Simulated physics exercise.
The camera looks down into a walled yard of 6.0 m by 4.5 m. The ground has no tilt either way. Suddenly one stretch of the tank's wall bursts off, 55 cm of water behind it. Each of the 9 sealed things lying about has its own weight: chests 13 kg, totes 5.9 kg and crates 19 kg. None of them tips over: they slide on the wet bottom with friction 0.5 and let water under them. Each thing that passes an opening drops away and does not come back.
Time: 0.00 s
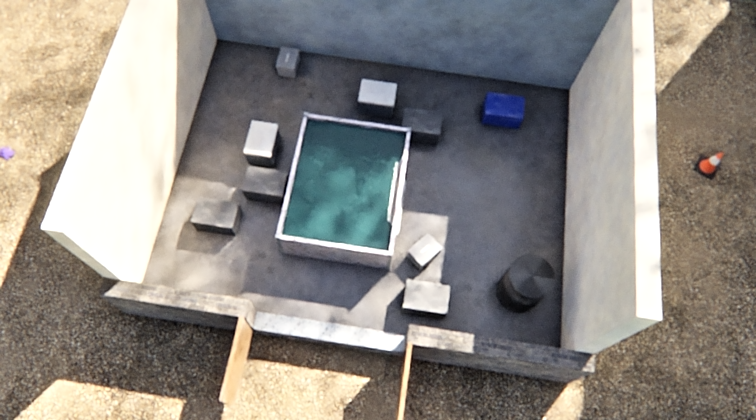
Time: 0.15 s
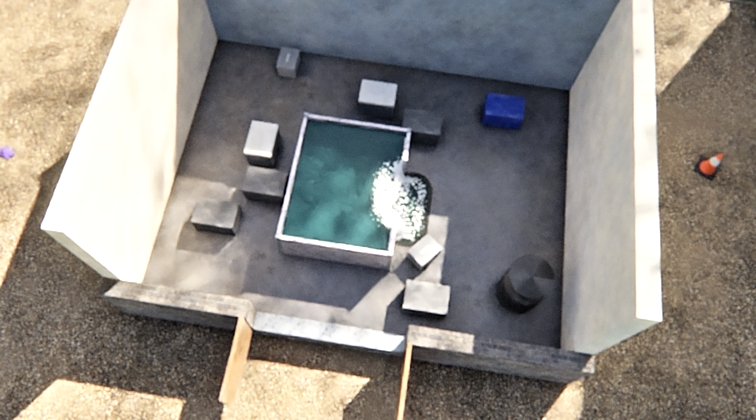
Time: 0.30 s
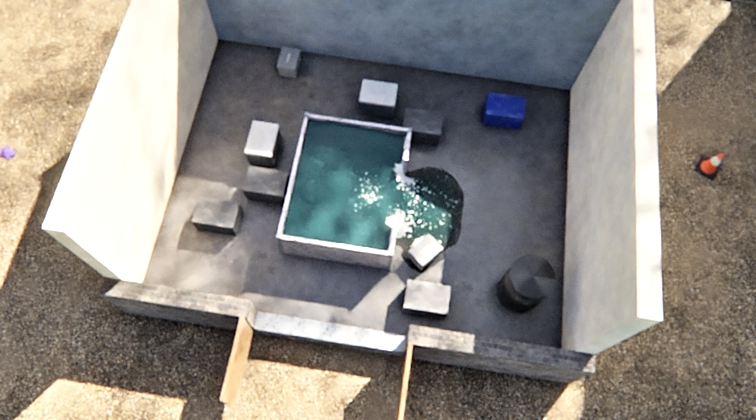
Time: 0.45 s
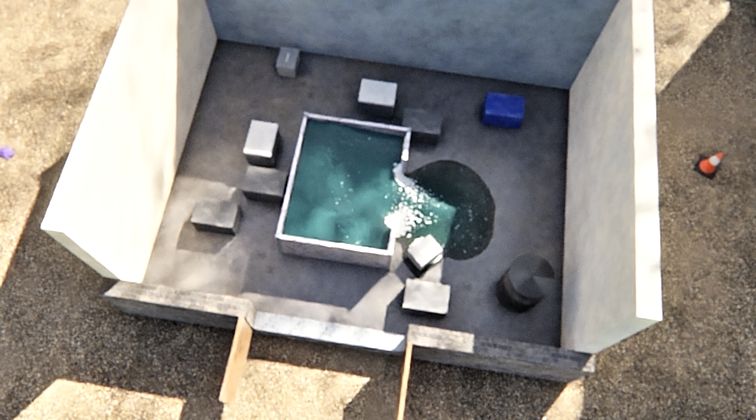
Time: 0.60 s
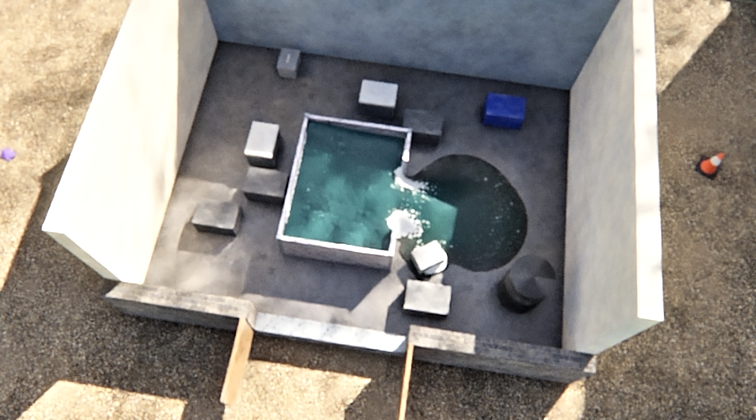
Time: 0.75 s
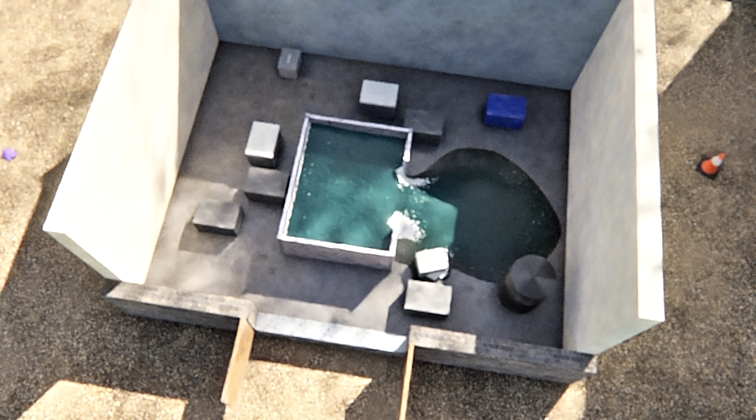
Green water bursting through the right side of a square tank, pooling across the walled yard floor and nudging a pale block.
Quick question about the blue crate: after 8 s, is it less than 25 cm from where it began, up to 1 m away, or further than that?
Further than 1 m.
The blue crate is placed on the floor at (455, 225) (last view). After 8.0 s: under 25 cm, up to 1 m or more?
From that spot, it is pushed far off.
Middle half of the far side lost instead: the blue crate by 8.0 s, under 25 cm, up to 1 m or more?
Note: Blue crate swept well away.
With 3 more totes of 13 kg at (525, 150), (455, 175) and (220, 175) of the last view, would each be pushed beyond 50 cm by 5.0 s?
In order: Above it, above it, below it.
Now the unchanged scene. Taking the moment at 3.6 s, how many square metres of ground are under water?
Some 15 m2 of it.
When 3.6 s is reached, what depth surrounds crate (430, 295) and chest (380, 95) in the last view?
6 and 3 cm.
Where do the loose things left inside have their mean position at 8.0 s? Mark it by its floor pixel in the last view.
I'd put it close to (306, 179) in the last view.
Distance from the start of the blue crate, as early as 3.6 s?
Displacement near 20 cm.
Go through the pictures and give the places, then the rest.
The blue crate at (505, 105), on the bottom; 2.9 m2 under water; 0 of 9 have shifted, in the first frame.
The blue crate at (505, 106) rests on the ground; 3.4 m2 under water; 0 of 9 have shifted, in the second frame.
The blue crate at (506, 106) rests on the ground; 4.0 m2 under water; 0 of 9 have shifted, in the third frame.
The blue crate at (505, 105), on the bottom; water covers 4.8 m2; 0 of 9 have shifted, in the fourth frame.
The blue crate at (506, 106) rests on the ground; 5.7 m2 under water; 1 of 9 have shifted, in the fifth frame.
The blue crate at (507, 106) rests on the ground; water covers 6.8 m2; 1 of 9 have shifted, in the sixth frame.
After 1.6 s the blue crate is near (507, 106), 0.0 m from its start, aground; 0 of 9 are out; 0 afloat.
After 3.6 s the blue crate is near (496, 101), 0.2 m from its start, aground; 0 of 9 are out; 0 afloat.
After 5.6 s the blue crate is near (402, 87), 1.7 m from its start, aground; 0 of 9 are out; 1 afloat.
After 8.0 s the blue crate is near (317, 81), 3.0 m from its start, aground; 0 of 9 are out; 1 afloat.
